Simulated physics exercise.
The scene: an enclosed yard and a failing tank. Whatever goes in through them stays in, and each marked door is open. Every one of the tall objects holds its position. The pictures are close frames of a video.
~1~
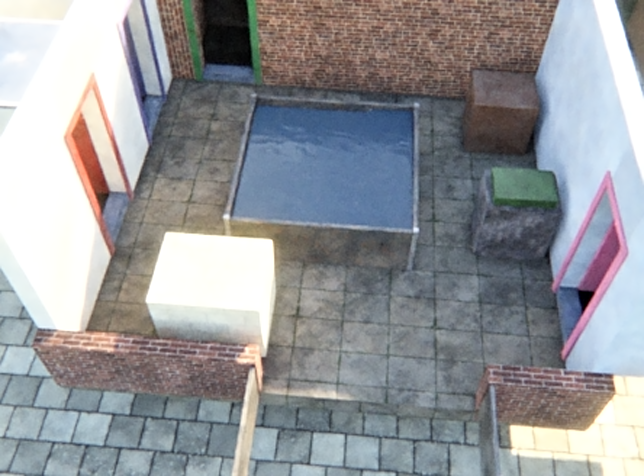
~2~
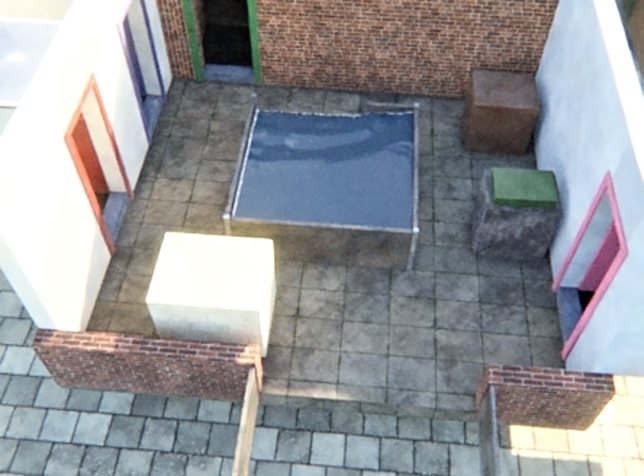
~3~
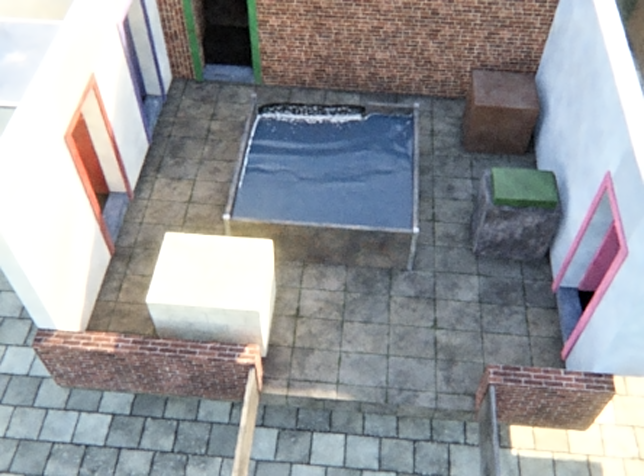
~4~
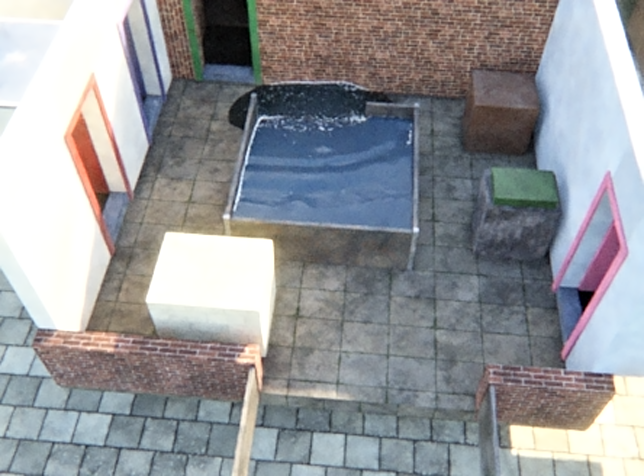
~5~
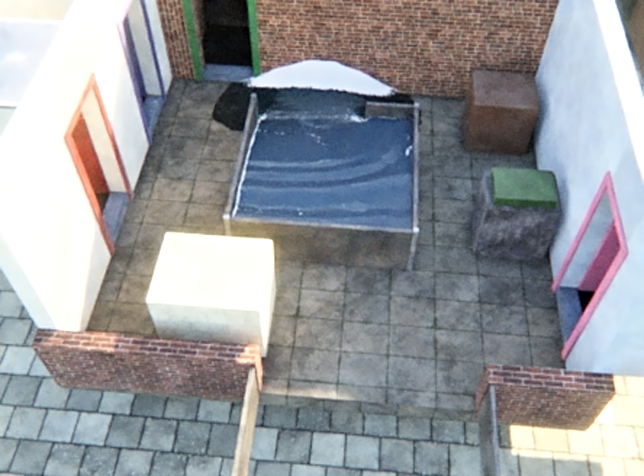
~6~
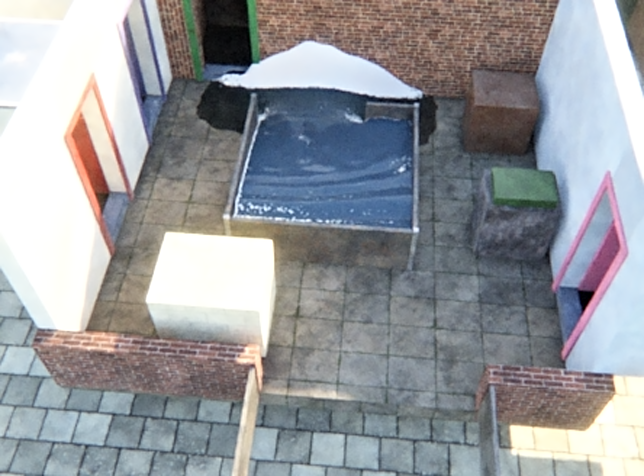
We see still water in an open tank in a walled, paved yard, then the water ripples and pours out over the far side, spreading as a dark patch behind the tank while a pale, rounded shape rises against the brick wall.
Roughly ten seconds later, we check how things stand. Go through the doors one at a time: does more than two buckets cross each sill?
Result: Pink door: Not too much gets in there; green door: Too much gets in there; red door: Not too much gets in there; blue door: Too much gets in there.
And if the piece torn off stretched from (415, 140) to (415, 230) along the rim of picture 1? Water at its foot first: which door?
The pink-painted one.
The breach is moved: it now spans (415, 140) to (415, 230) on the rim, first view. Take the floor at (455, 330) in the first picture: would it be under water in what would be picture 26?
At that place: Flooded.
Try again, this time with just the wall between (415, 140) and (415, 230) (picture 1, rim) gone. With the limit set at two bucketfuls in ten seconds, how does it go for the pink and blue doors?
The pink door exceeds the limit, the blue door falls short.
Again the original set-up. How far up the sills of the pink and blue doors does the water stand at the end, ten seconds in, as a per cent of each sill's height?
I reckon it's around 80 and then 50 per cent.
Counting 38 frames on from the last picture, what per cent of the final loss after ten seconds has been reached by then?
About 45 per cent.
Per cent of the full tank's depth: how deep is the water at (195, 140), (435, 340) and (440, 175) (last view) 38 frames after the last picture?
The depths come to near 16, 12 and 16 per cent respectively.
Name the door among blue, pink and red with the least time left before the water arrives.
Answer: The one in blue.
A moment on, water covers 25 % of the floor; the pink door not reached, the green door under two buckets in, the red door not reached, the blue door not reached.
Next, water covers 40 % of the floor; the pink door not reached, the green door over two buckets in, the red door not reached, the blue door under two buckets in.
Then, water covers 70 % of the floor; the pink door wet at the sill, nothing in, the green door far over two buckets in, the red door wet at the sill, nothing in, the blue door far over two buckets in.
Later, water covers 90 % of the floor; the pink door wet at the sill, nothing in, the green door far over two buckets in, the red door wet at the sill, nothing in, the blue door far over two buckets in.
In the end, water covers 95 % of the floor; the pink door under two buckets in, the green door far over two buckets in, the red door wet at the sill, nothing in, the blue door far over two buckets in.
